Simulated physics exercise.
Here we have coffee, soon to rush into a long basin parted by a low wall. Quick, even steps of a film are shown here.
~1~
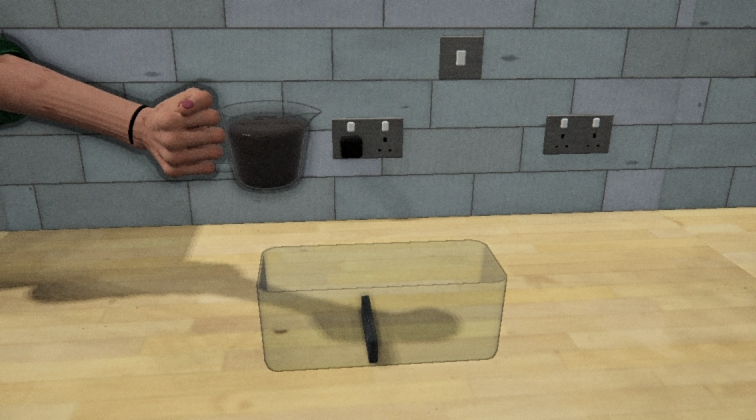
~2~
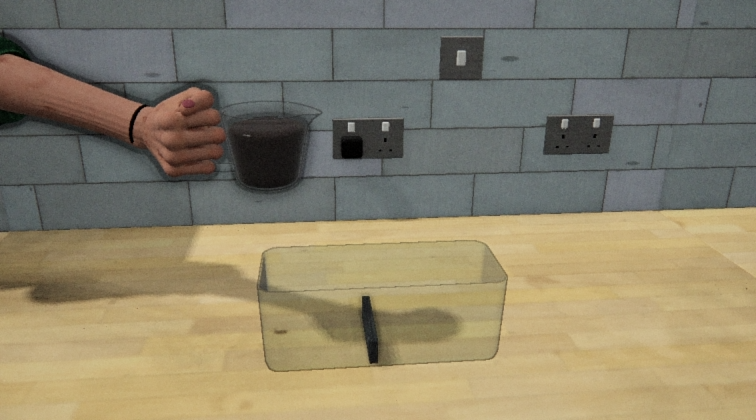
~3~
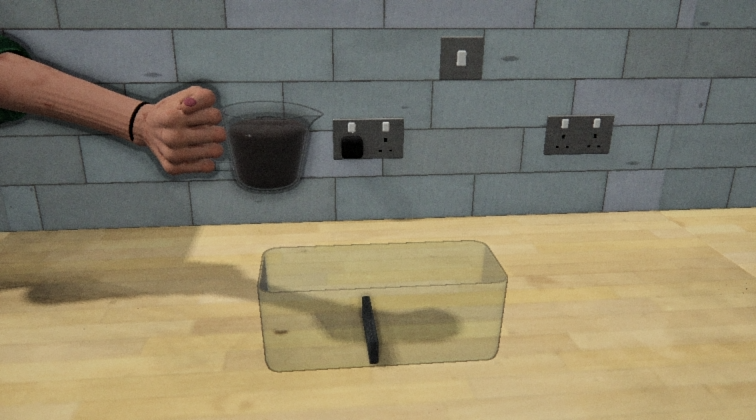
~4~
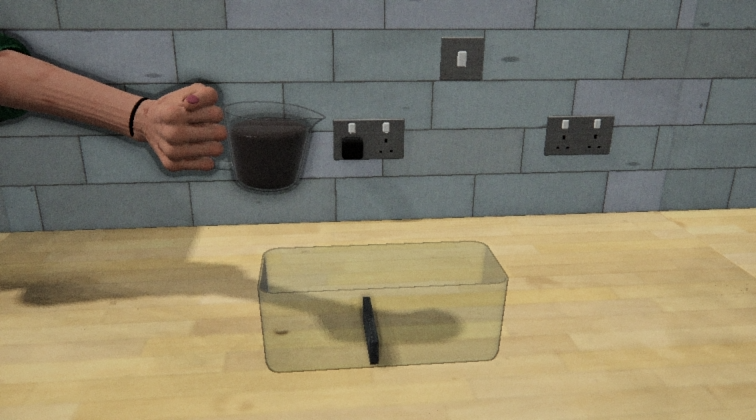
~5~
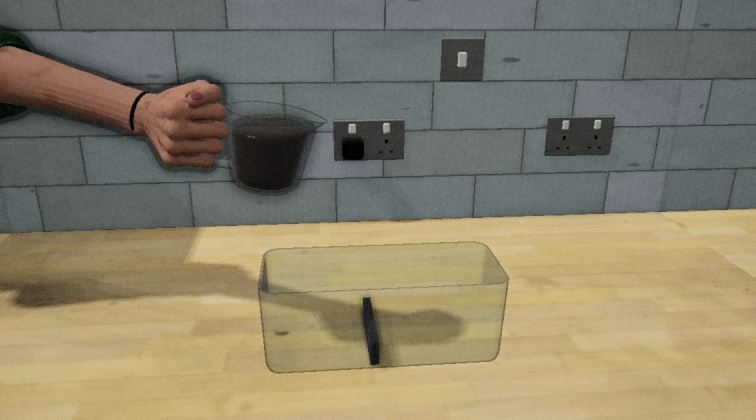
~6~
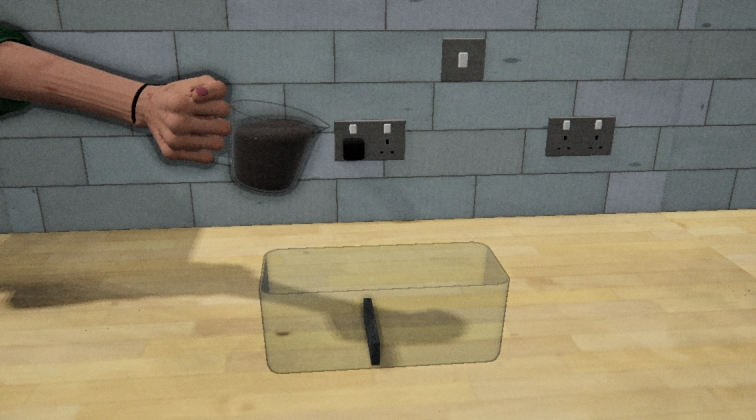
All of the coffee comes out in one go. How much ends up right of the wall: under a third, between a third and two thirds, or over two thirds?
Between a third and two thirds.
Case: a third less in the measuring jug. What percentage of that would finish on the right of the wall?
My estimate is about 30 percent.
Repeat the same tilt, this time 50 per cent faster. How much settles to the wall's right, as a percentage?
Near 40 %.
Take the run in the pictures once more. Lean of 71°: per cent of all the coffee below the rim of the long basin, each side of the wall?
I'd put the left part near 0 per cent and the right part near 5.
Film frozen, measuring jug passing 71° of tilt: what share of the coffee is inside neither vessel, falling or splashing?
Around 25 in a hundred.
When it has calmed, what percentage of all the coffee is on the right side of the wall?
Near 55 in a hundred.
A moment on, the measuring jug is tipped part way and 65 per cent is still to pour, 1 is left of the wall and 7 right of it.
Next, the measuring jug is tipped right over and 6 per cent is still to pour, 27 is left of the wall and 54 right of it.
Then the measuring jug is tipped right over and 0 per cent is still to pour, 43 is left of the wall and 56 right of it.
Later the measuring jug is tipped right over and 0 per cent is still to pour, 43 is left of the wall and 56 right of it.
At rest 43 per cent lies left of the wall, 56 right of it and 1 outside.
